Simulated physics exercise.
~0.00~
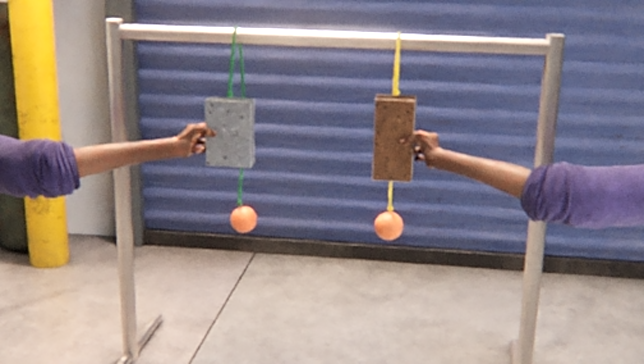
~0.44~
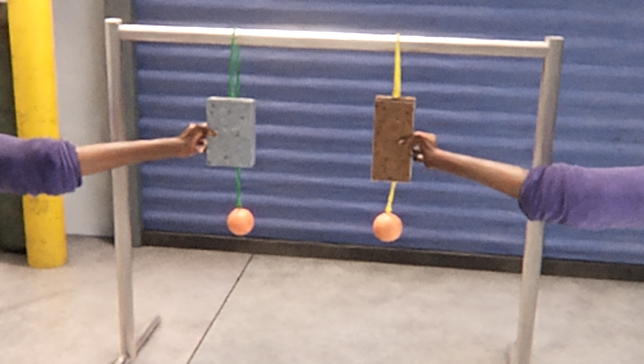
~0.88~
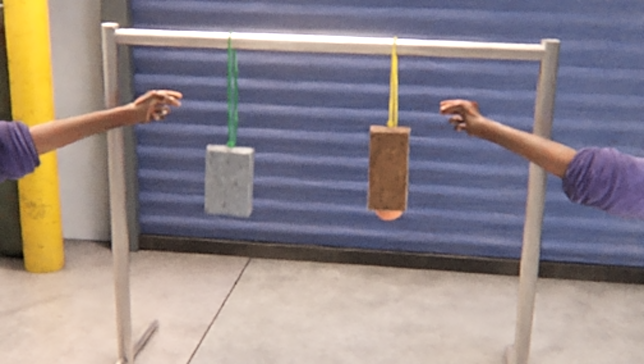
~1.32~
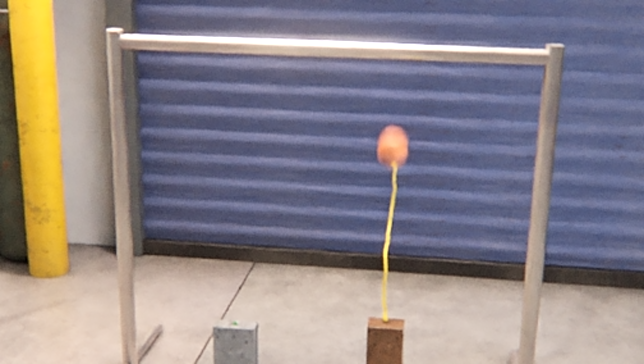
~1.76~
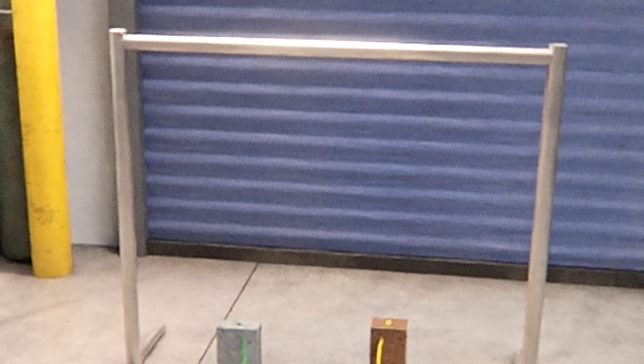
Two hands release a gray paver and a brown brick, which drop to the floor.
